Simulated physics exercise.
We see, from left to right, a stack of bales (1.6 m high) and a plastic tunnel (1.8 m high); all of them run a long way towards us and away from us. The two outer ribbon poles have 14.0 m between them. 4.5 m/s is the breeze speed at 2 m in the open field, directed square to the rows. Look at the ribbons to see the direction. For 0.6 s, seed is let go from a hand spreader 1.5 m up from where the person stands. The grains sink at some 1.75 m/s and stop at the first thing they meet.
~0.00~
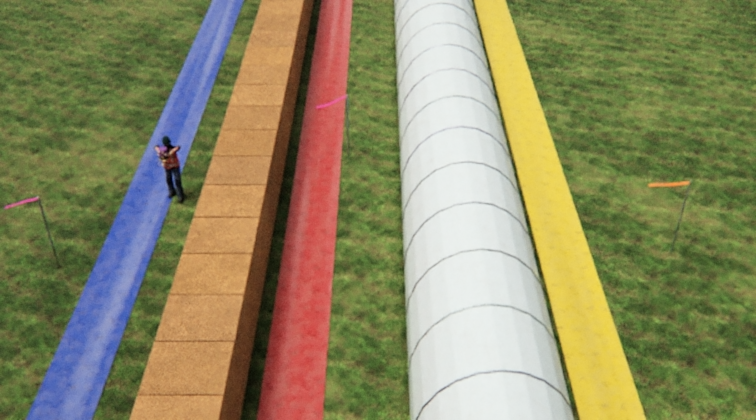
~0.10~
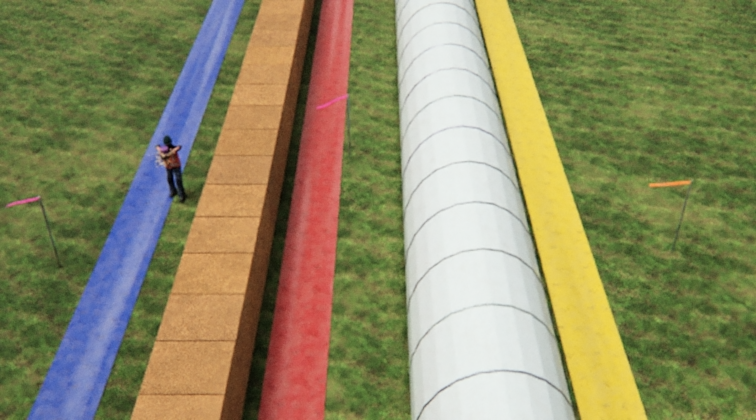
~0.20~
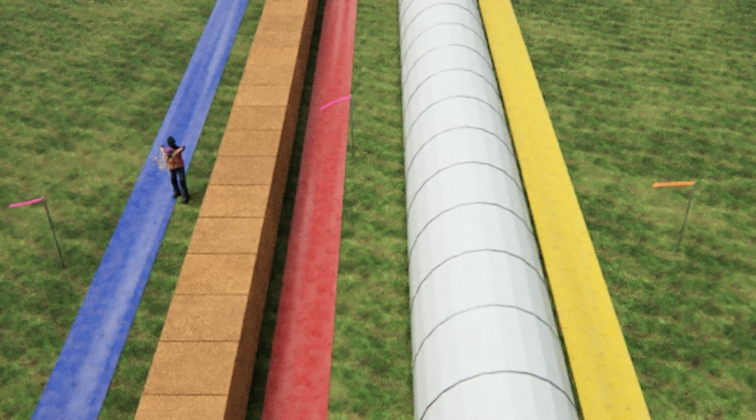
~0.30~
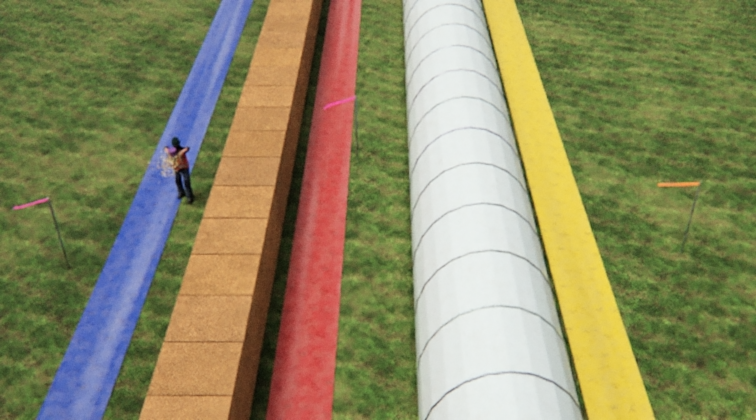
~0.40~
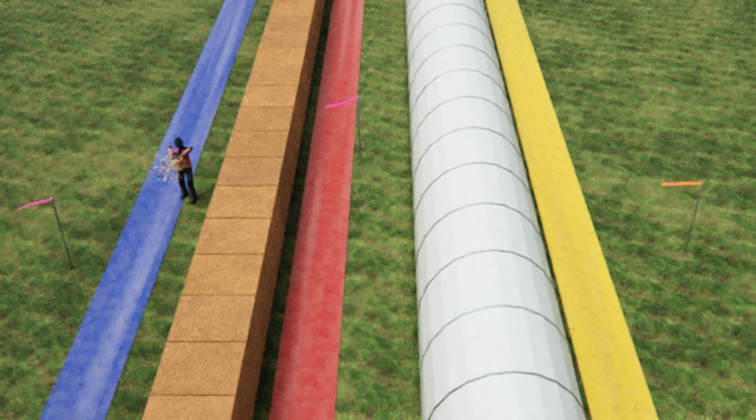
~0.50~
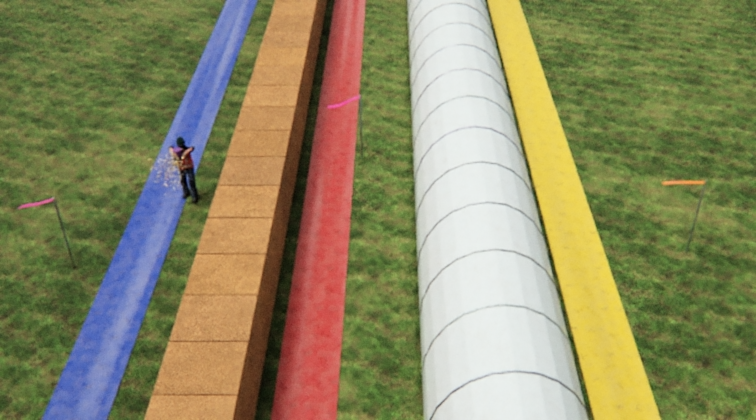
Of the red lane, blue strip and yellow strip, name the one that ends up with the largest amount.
The blue one.
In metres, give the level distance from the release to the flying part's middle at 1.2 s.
It works out to about 0.5 m.
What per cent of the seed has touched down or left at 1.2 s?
About 30 per cent.
After 1.2 s, 30 % is no longer flying here, and 0 % lies on the yellow strip, 0 % on the red lane and 21 % on the blue strip; the middle of what still flies is 0.5 m above the low ground, near (166, 195).
After 2.0 s, 95 % is no longer flying here, and 0 % lies on the yellow strip, 0 % on the red lane and 65 % on the blue strip.
After 3.5 s, 100 % is no longer flying here, and 0 % lies on the yellow strip, 0 % on the red lane and 67 % on the blue strip.
After 8.0 s, 100 % is no longer flying here, and 0 % lies on the yellow strip, 0 % on the red lane and 67 % on the blue strip.
After 45.0 s, 100 % is no longer flying here, and 0 % lies on the yellow strip, 0 % on the red lane and 67 % on the blue strip.
